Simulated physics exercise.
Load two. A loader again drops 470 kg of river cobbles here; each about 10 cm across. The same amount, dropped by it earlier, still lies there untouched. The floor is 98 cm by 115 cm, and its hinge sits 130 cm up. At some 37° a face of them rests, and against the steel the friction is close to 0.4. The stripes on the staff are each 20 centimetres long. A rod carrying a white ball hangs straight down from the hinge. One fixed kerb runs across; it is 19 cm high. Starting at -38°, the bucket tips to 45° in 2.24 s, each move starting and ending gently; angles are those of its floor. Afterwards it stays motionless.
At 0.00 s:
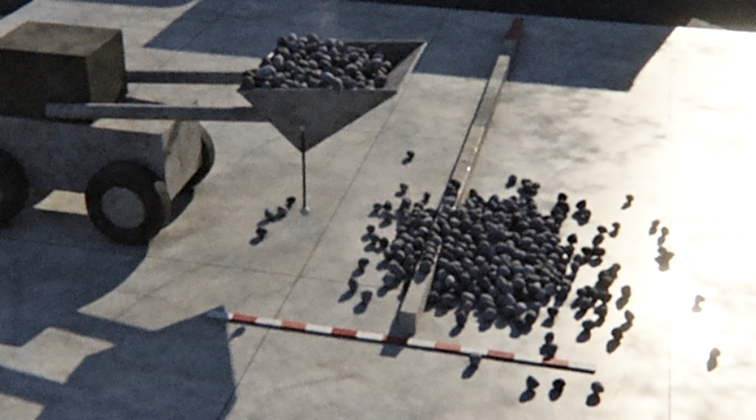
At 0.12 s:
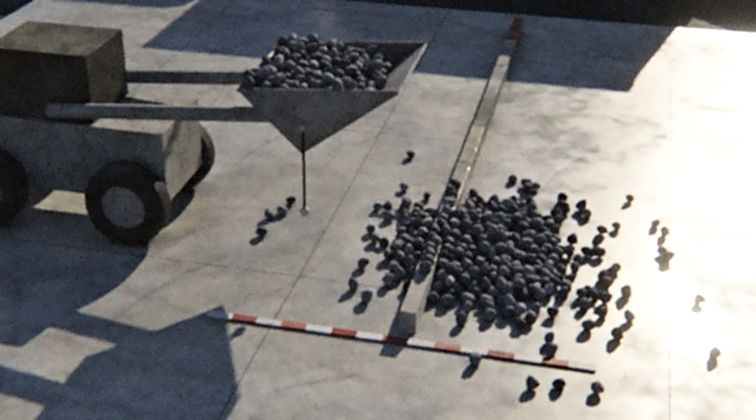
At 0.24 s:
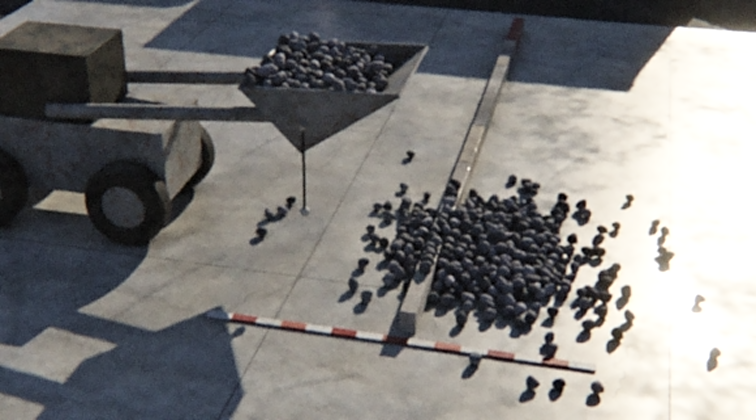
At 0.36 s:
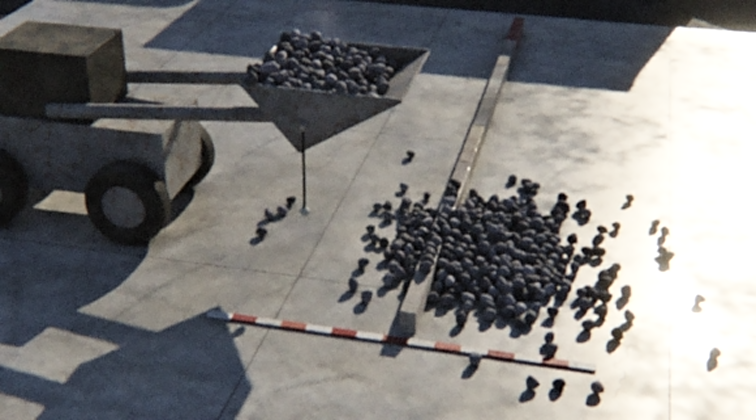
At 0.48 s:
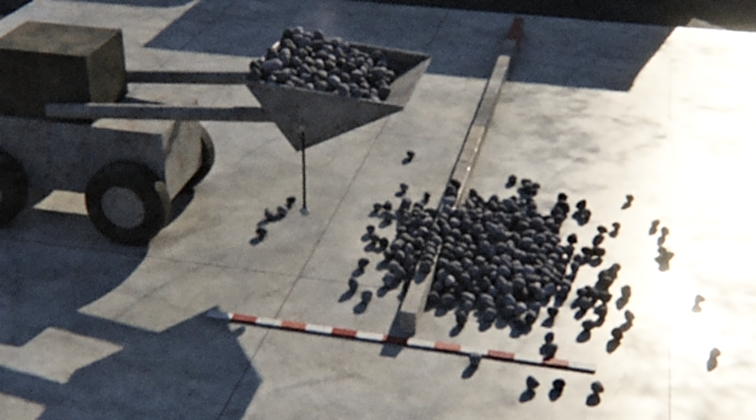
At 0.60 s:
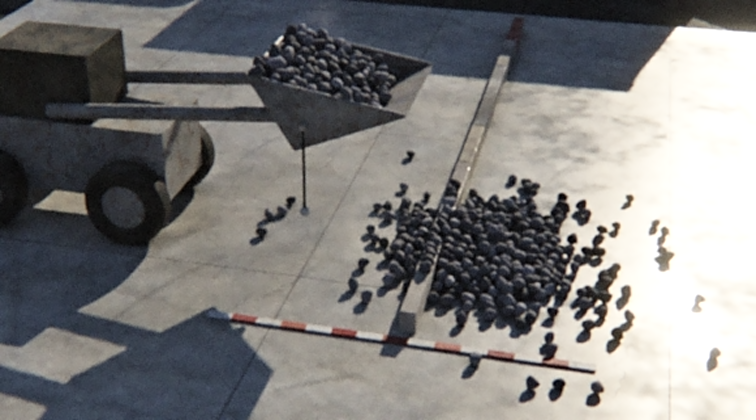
A loader's raised bucket of dark stones tilts slowly rightward near a scattered stone pile.
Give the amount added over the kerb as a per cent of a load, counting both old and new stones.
About 18 per cent of a load.
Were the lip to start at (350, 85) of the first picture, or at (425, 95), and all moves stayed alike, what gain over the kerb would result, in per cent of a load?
I'd expect near 0 per cent first and near 55 per cent next.
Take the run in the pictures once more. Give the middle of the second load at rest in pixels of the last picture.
Centre at roughly (410, 231).
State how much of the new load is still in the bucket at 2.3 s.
About 5 per cent.
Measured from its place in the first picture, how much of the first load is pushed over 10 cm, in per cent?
5 per cent.
After 1.7 s the floor is at 32°; in per cent of one load, 89 in the bucket, 31 on this side of the kerb, 81 over the kerb; the foremost stones are at (665, 275).
After 2.3 s the floor is at 45°; in per cent of one load, 6 in the bucket, 99 on this side of the kerb, 95 over the kerb; the foremost stones are at (665, 275).
After 2.7 s the floor is at 45°; in per cent of one load, 0 in the bucket, 101 on this side of the kerb, 99 over the kerb; the foremost stones are at (665, 275).
After 5.5 s the floor is at 45°; in per cent of one load, 0 in the bucket, 102 on this side of the kerb, 99 over the kerb; the foremost stones are at (665, 275). Net gain over the kerb, 18.
